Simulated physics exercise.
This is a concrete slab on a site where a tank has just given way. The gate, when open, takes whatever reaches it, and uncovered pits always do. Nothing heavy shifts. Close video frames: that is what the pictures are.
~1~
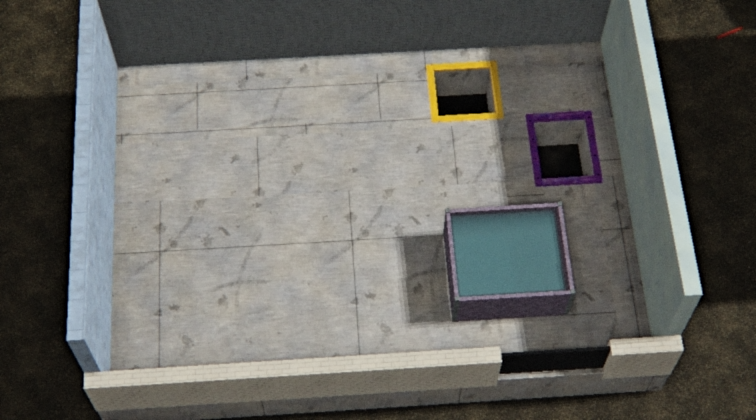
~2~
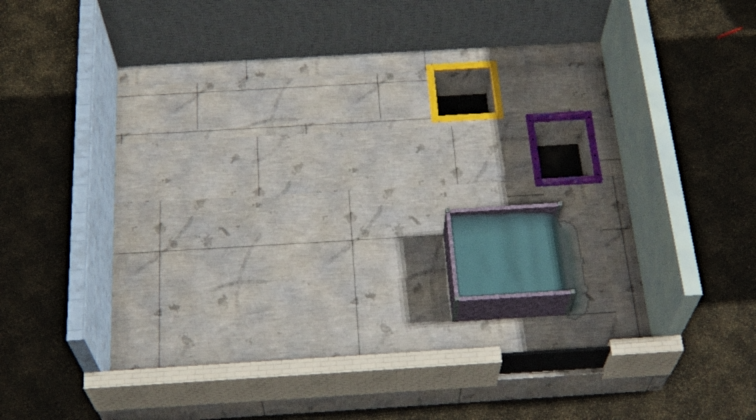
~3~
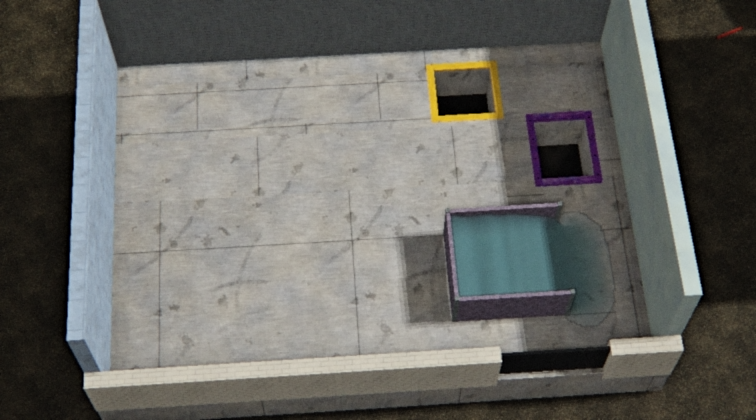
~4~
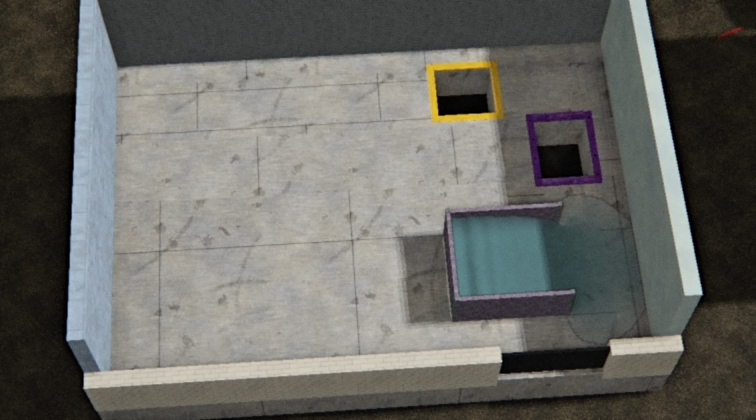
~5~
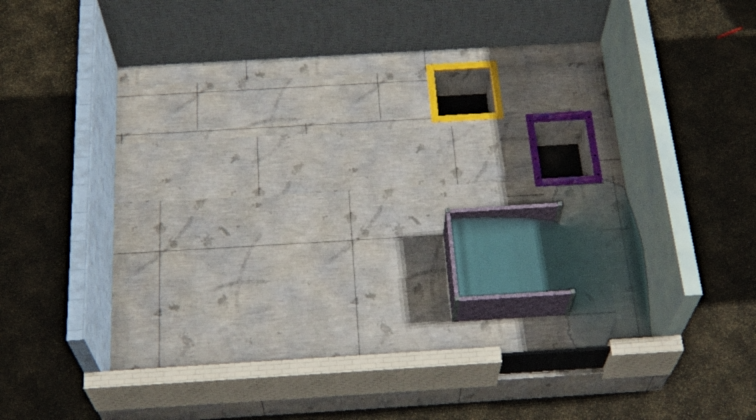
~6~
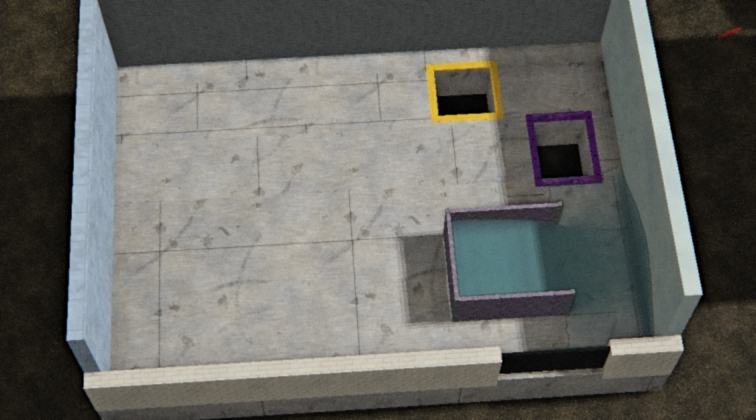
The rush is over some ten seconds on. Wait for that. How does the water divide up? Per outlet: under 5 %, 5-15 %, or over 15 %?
Outlets: Gate - under 5 %; yellow pit - 5-15 %; purple pit - over 15 %.
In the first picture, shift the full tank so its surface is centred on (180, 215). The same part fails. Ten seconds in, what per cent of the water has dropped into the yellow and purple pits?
Shares - yellow: 25 in a hundred, purple: 12 in a hundred.
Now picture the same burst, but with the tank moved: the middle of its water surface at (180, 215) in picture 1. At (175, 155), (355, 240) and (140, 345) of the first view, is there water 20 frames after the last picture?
Spot 1 unwetted, spot 2 wetted, and spot 3 unwetted.
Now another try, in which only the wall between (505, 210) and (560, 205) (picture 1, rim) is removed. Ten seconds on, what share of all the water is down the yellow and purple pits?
In percent: Yellow 35, purple 30.
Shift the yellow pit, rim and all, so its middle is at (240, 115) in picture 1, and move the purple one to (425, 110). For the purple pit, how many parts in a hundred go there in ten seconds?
Roughly, in per cent: Purple 6.
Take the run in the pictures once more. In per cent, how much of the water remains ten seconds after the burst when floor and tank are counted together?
70 %.
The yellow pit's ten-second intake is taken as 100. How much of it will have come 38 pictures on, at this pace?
I get 65 per cent.
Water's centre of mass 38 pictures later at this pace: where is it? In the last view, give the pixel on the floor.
Near (434, 251) in the last view.
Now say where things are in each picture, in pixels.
Still water in the tank at (509, 253), in the first frame.
The front is at a hidden place, out from the gap at (560, 262), in the second frame.
Water pours out at (559, 264) and has run to (583, 219), in the third frame.
Water pours out at (559, 265) and has run to (631, 230), in the fourth frame.
Water pours out at (559, 265) and has run to (625, 193), in the fifth frame.
Water pours out at (559, 265) and has run to (621, 170), in the sixth frame.
A moment on, water covers 10 % of the floor; the gate 0 %, the yellow pit 0 %, the purple pit 1 %.
Next, water covers 20 % of the floor; the gate 0 %, the yellow pit 0 %, the purple pit 6 %.
Then, water covers 35 % of the floor; the gate 0 %, the yellow pit 2 %, the purple pit 13 %.
Later, water covers 60 % of the floor; the gate 0 %, the yellow pit 8 %, the purple pit 18 %.
In the end, water covers 90 % of the floor; the gate 0 %, the yellow pit 12 %, the purple pit 18 %.
